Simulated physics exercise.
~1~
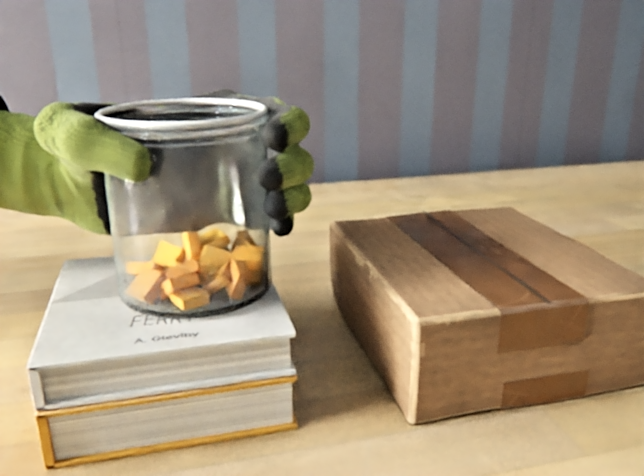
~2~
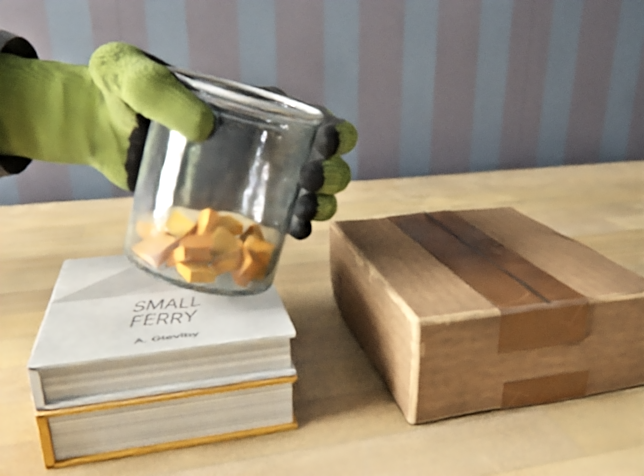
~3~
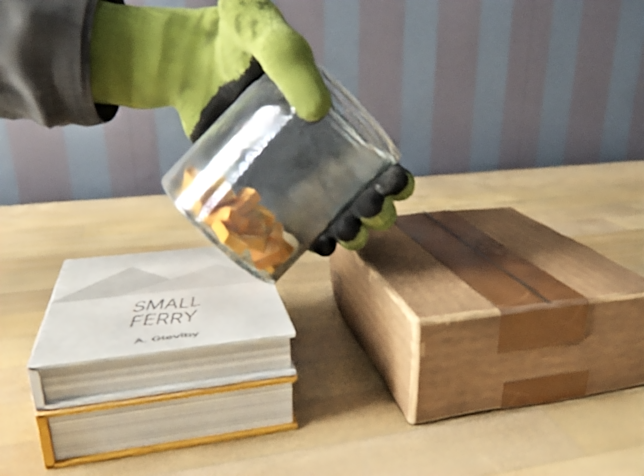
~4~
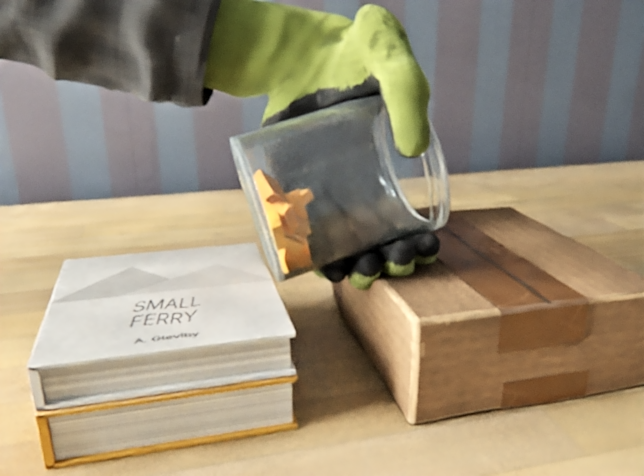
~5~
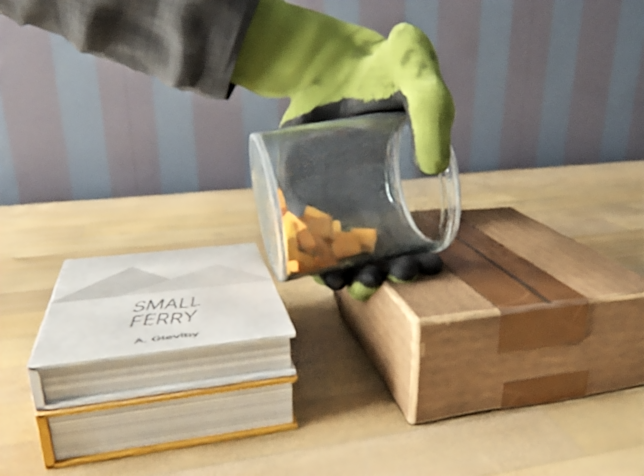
A glass jar holding orange chunks was lifted off two stacked books by a green-gloved hand, moved right and tipped steadily towards a cardboard box, until it lay almost flat against the box's edge with all the chunks still inside.
